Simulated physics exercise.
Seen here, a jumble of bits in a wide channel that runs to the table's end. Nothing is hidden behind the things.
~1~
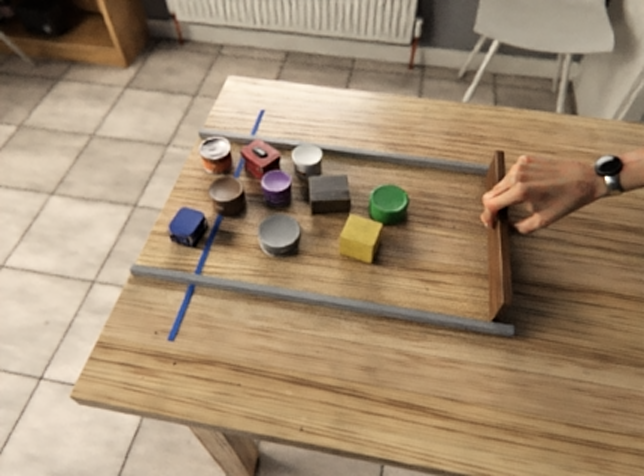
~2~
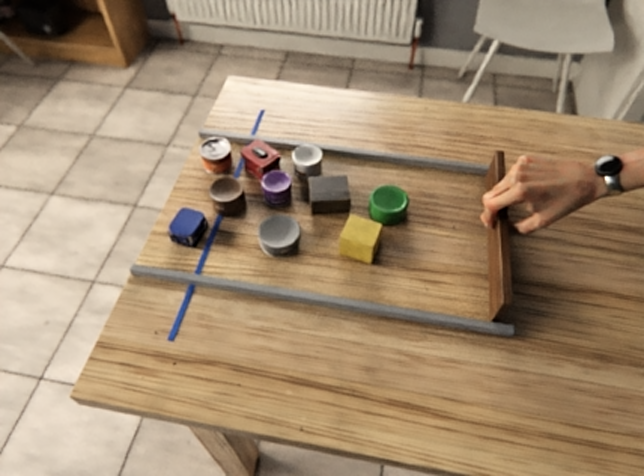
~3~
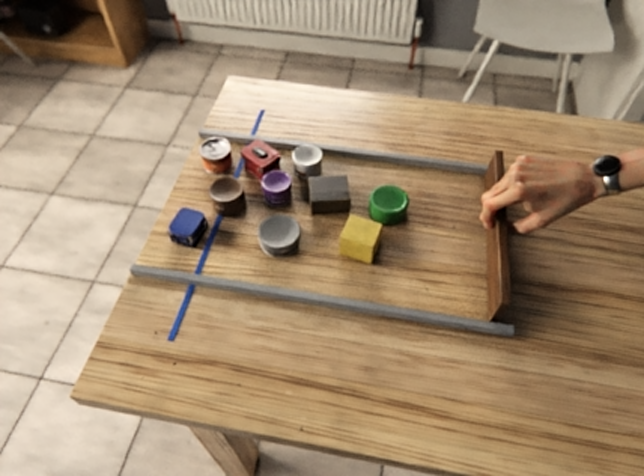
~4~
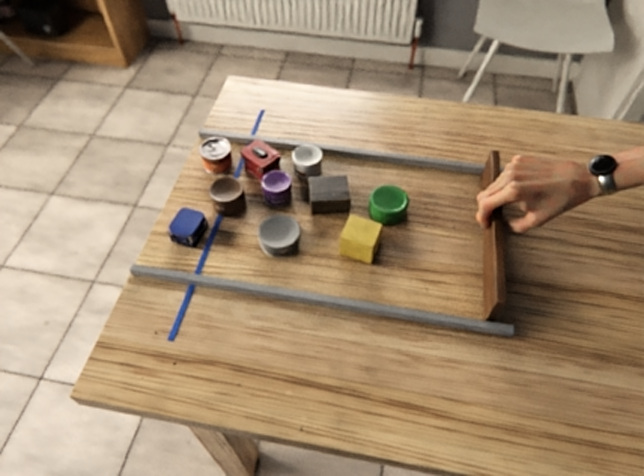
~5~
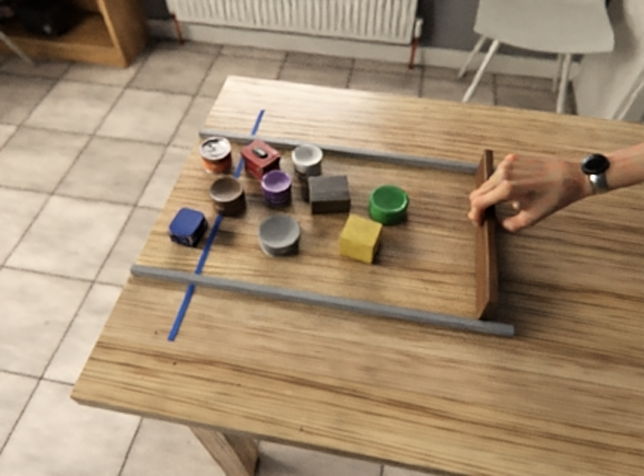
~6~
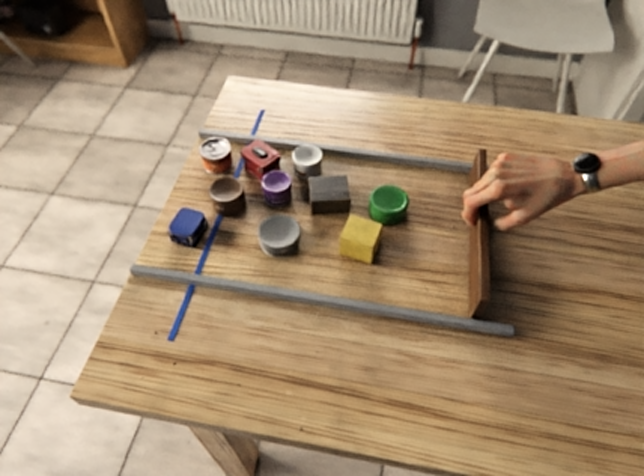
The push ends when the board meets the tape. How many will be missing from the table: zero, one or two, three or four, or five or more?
In the end the number that fall off is three or four.
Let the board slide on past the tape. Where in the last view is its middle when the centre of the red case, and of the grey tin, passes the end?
About (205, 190), and (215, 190) for the other.
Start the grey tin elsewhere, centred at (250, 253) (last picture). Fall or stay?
The grey tin survives.
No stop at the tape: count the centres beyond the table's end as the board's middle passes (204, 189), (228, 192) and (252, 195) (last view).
The counts: 7, 3 and 1.
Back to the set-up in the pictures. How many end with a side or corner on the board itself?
It touches 3.
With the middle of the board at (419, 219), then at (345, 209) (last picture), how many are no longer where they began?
The counts are 0 and 4.
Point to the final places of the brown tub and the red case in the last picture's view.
The brown tub stops around (180, 194); the red case around (205, 145).
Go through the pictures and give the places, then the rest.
Orange tin (217, 156); blue case (188, 228); brown tub (228, 196); board (498, 230); tape (225, 204), in the first picture.
Blue case (188, 228); red case (262, 161), in the second picture.
Brown tub (228, 197); purple pot (277, 189), in the third picture.
Orange tin (217, 156); yellow block (361, 239), in the fourth picture.
Blue case (188, 228); black block (329, 195), in the fifth picture.
Orange tin (217, 156); blue case (188, 228); brown tub (228, 197); board (478, 228); tape (225, 204), in the sixth picture.
A little later, none off yet; orange tin at rest near (217, 156); blue case at rest near (188, 228); brown tub at rest near (228, 197).
When it is over, the number that fall off is three or four; down, purple pot, blue case and orange tin.
